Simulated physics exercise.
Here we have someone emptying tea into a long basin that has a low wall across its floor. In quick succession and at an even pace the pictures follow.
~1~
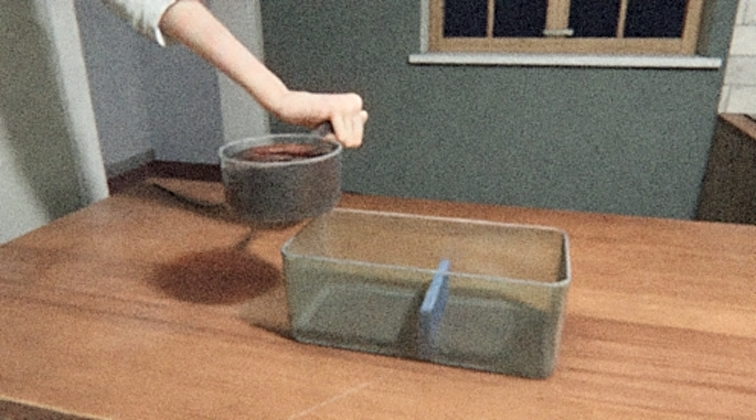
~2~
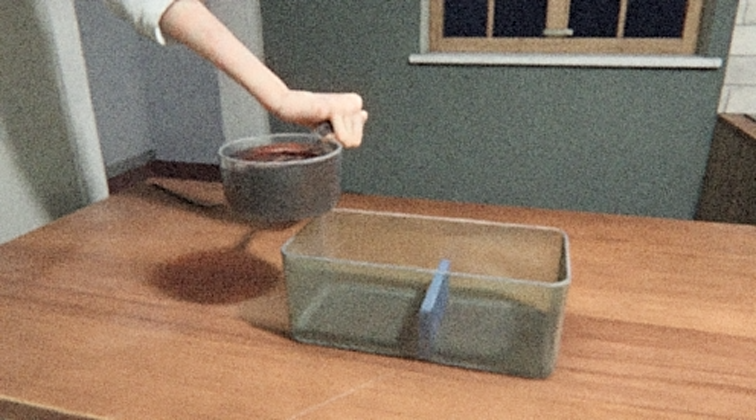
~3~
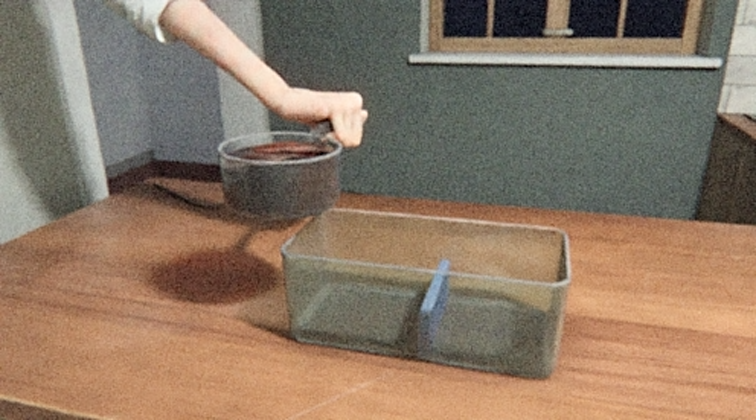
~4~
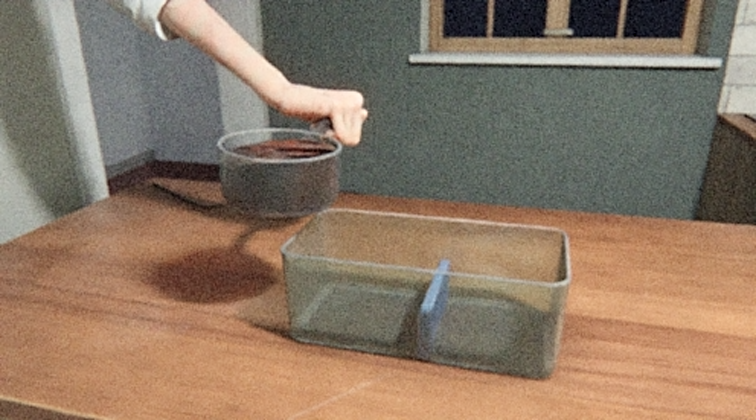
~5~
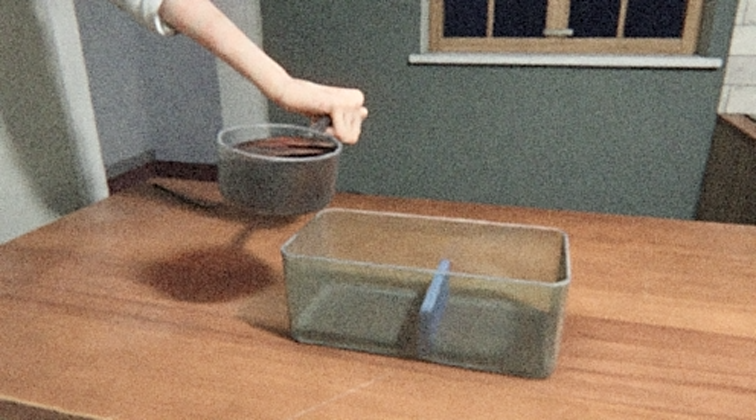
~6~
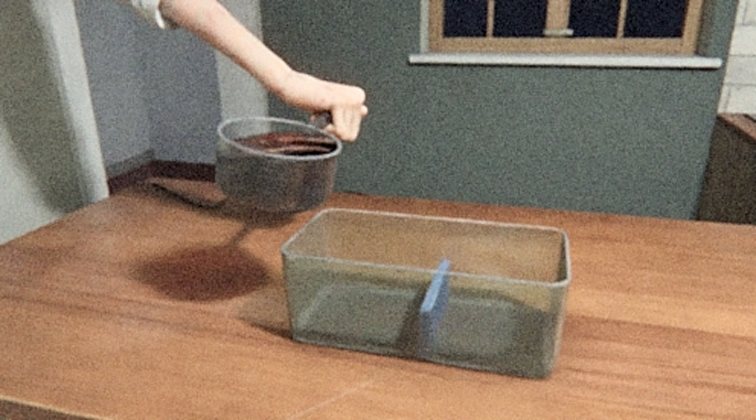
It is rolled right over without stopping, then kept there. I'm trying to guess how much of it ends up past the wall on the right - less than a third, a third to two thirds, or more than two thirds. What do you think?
I'd say less than a third.
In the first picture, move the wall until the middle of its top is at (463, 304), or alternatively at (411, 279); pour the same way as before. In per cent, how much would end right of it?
In order, near 10 and 70 in a hundred.
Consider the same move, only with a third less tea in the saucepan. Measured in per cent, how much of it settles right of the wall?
Near 5 in a hundred.
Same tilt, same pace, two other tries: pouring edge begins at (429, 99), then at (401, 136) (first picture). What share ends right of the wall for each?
Near 70 in a hundred first, near 95 in a hundred second.
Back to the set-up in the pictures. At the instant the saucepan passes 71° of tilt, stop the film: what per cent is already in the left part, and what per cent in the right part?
You'd find 15 per cent on the left and 0 per cent on the right.
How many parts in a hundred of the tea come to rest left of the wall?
Roughly 75 %.
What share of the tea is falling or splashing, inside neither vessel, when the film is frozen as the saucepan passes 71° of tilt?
35 %.
A moment on, the saucepan is tipped part way and 50 per cent is still to pour, 16 is left of the wall and 0 right of it.
Next, the saucepan is tipped right over and 5 per cent is still to pour, 60 is left of the wall and 25 right of it.
Then the saucepan is tipped right over and 0 per cent is still to pour, 74 is left of the wall and 25 right of it.
Later the saucepan is tipped right over and 0 per cent is still to pour, 74 is left of the wall and 25 right of it.
At rest 74 per cent lies left of the wall, 24 right of it and 1 outside.
